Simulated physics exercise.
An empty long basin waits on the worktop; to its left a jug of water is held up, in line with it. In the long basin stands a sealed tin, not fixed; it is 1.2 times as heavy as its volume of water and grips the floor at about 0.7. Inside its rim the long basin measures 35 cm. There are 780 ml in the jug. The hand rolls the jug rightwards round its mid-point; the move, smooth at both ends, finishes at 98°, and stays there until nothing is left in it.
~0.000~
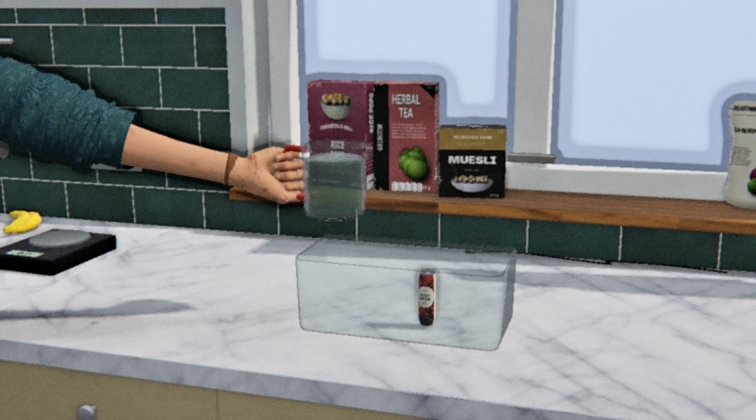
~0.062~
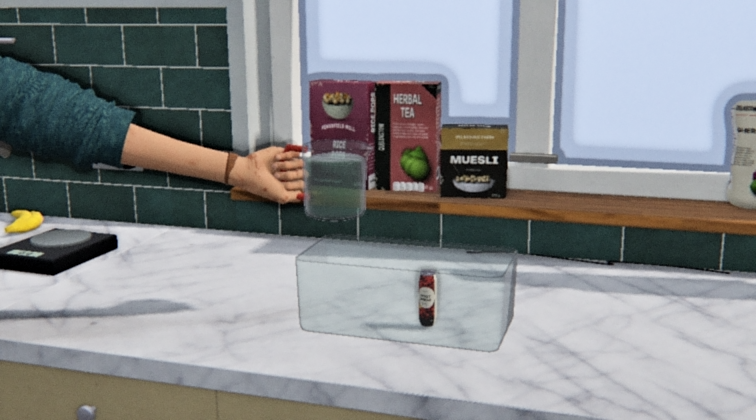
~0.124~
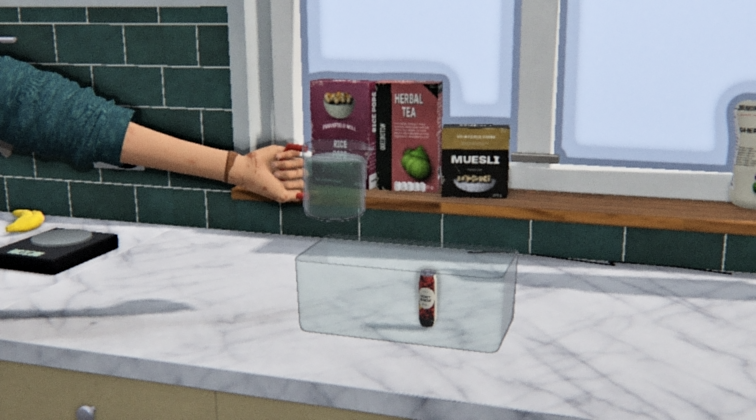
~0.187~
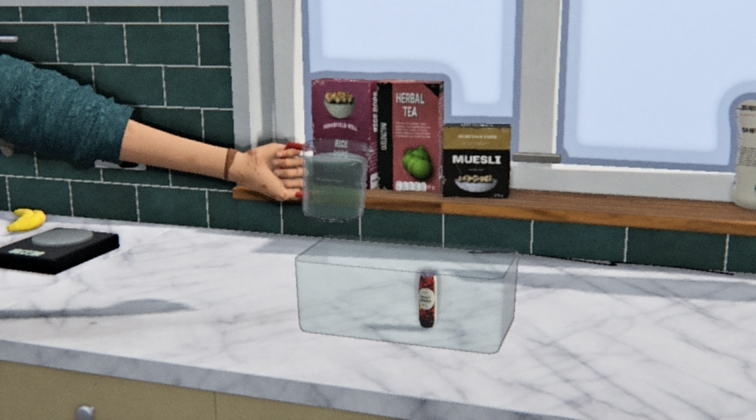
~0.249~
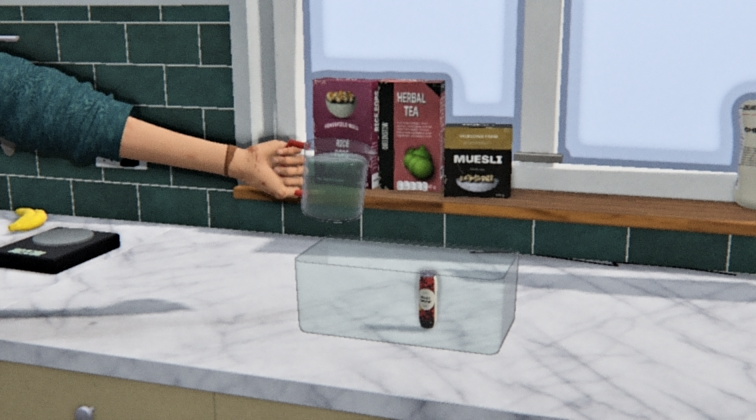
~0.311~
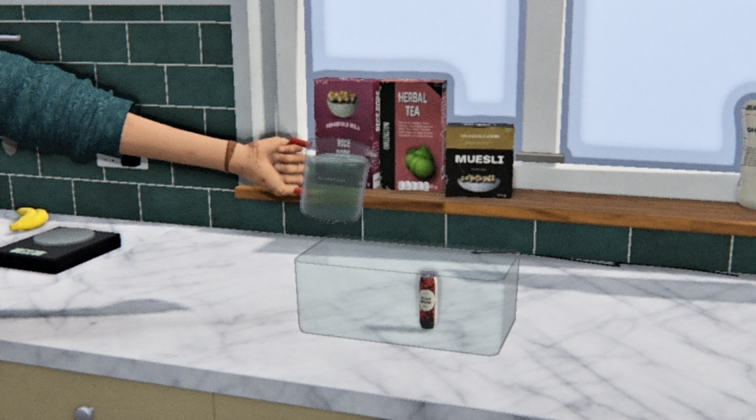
A hand at the end of a teal-sleeved arm holds up a clear jug of pale liquid and, after staying almost still, slowly tilts it slightly rightwards. Seen from the front and slightly above, a clear long basin with a small red tin inside sits on a marbled kitchen worktop. Behind are purple, red and black boxes on a wooden sill, green tiles and a window.
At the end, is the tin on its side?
The tin falls.
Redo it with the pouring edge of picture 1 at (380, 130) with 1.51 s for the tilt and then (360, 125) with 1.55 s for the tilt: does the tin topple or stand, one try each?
First it falls; then it falls.
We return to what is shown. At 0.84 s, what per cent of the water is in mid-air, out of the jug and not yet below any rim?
Near 9 in a hundred.
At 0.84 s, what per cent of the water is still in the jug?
Near 88 in a hundred.
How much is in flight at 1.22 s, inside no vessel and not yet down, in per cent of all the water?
Some 16 per cent.
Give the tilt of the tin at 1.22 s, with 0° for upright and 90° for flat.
It is at some 10°.
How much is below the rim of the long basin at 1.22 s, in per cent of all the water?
About 44 per cent.
Then, 0.84 s in, the tilt is 55° and 88 per cent is still to pour; the tin stands where it began.
Then, 1.22 s in, the tilt is 87° and 40 per cent is still to pour; the tin leans 9°.
Then, 1.62 s in, the tilt is 98° and 7 per cent is still to pour; the tin lies on its side.
Then, 2.06 s in, the tilt is 98° and 1 per cent is still to pour; the tin lies on its side.
Finally, the tin lies on its side.
